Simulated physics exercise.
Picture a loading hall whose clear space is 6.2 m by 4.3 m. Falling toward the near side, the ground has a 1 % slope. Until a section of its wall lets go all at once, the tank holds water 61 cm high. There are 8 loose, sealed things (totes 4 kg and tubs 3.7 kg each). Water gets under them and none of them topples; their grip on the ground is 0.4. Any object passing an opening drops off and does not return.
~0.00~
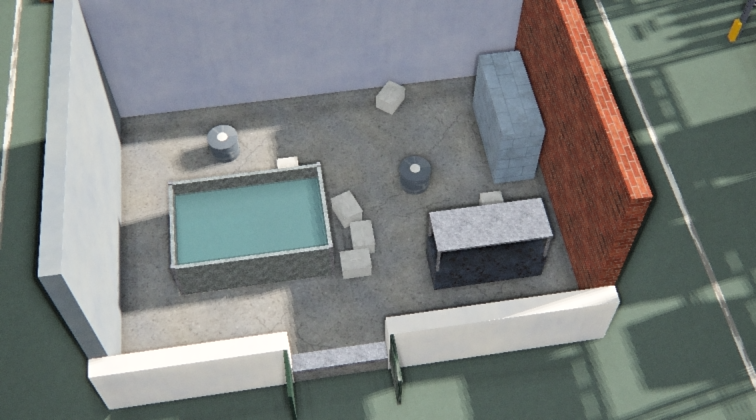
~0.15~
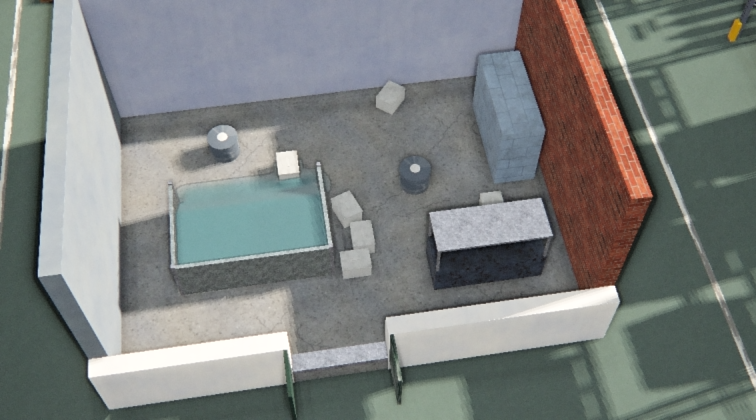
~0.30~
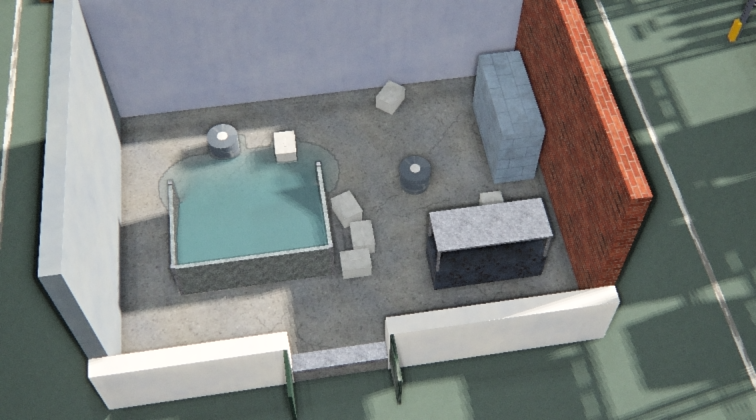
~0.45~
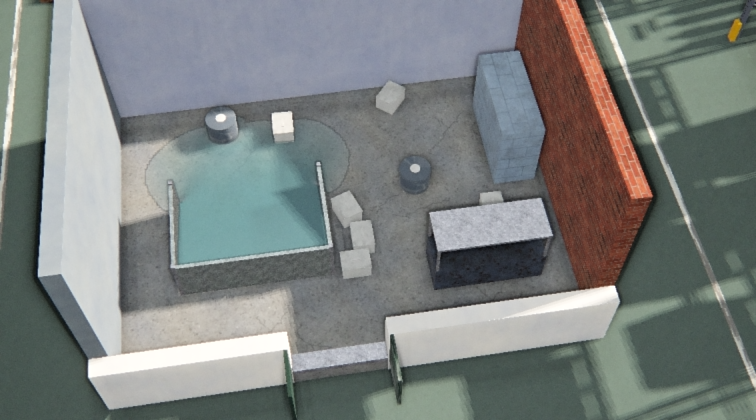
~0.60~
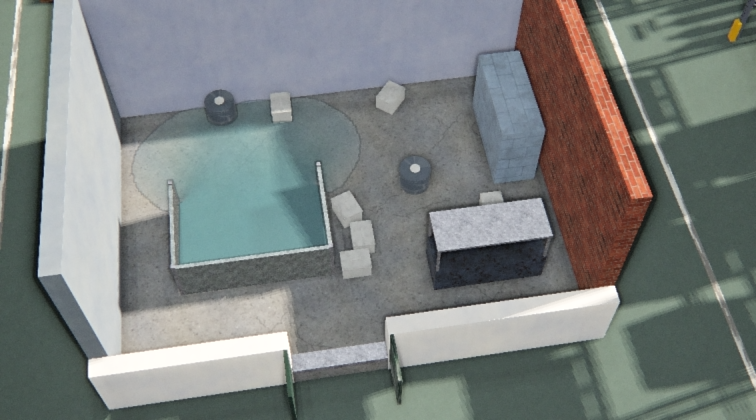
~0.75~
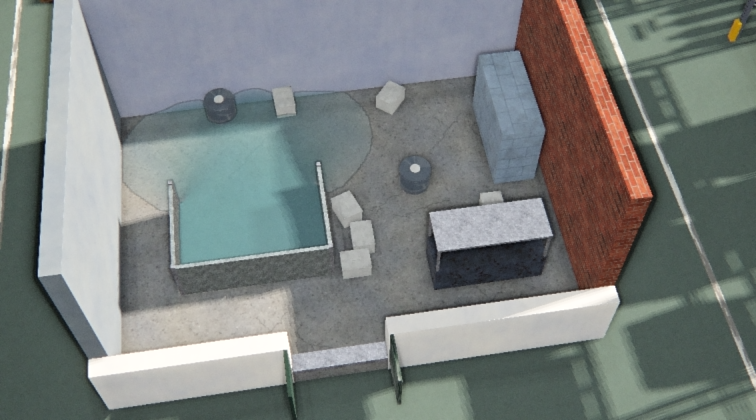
A small roofless room with pale walls and a red brick wall on the right is seen from high above by a still camera. A stone-rimmed tank of teal water stands left, with pale blocks and grey round tubs around it, a dark counter and blue-grey cabinet right. The tank's back side opens, water spreads rearward across the floor, and a block, then a tub, slide toward the back wall.
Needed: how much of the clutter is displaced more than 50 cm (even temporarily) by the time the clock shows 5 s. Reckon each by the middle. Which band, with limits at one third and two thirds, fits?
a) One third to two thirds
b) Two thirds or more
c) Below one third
a, one third to two thirds.
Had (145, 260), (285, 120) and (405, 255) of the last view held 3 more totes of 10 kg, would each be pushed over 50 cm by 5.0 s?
In that order: Crosses the line, then crosses the line, then stays inside the line.
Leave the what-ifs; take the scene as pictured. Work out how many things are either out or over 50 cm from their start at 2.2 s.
3 in all.
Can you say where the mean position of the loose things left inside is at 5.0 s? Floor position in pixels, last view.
Mean position: Approximately (372, 250).
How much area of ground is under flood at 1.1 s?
That flooded area is roughly 10.0 m2.
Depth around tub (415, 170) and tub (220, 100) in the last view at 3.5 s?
First about 2 cm, second about 9 cm.
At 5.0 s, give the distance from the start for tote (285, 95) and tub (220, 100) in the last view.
200 cm, 350 cm.
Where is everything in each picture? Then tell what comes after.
In the first frame, a tote at (288, 169), on the bottom; a tub at (222, 137), on the bottom; 2.6 m2 under water; 0 of 8 have shifted.
In the second frame, a tote at (287, 162), on the bottom, 11 cm from its start; a tub at (222, 137) rests on the ground; water covers 3.7 m2; 1 of 8 have shifted.
In the third frame, a tote at (285, 142) rests on the ground, 47 cm from its start; a tub at (222, 136), on the bottom; 4.9 m2 under water; 1 of 8 have shifted.
In the fourth frame, a tote at (282, 122) rests on the ground, 85 cm from its start; a tub at (221, 118) rests on the ground, 33 cm from its start; water covers 6.4 m2; 2 of 8 have shifted.
In the fifth frame, a tote at (281, 102) rests on the ground, 125 cm from its start; a tub at (219, 101), on the bottom, 68 cm from its start; water covers 8.1 m2; 2 of 8 have shifted.
In the sixth frame, a tote at (283, 97) floats, 134 cm from its start; a tub at (219, 99), afloat, 68 cm from its start; 9.1 m2 under water; 2 of 8 have shifted.
After 1.1 s 2 of 8 are over 50 cm from their spots; 2 afloat.
After 2.2 s 3 of 8 are over 50 cm from their spots; 3 afloat.
After 3.5 s 4 of 8 are over 50 cm from their spots; 3 afloat.
After 5.0 s 5 of 8 are over 50 cm from their spots, and 5 have been at some point; 4 afloat.
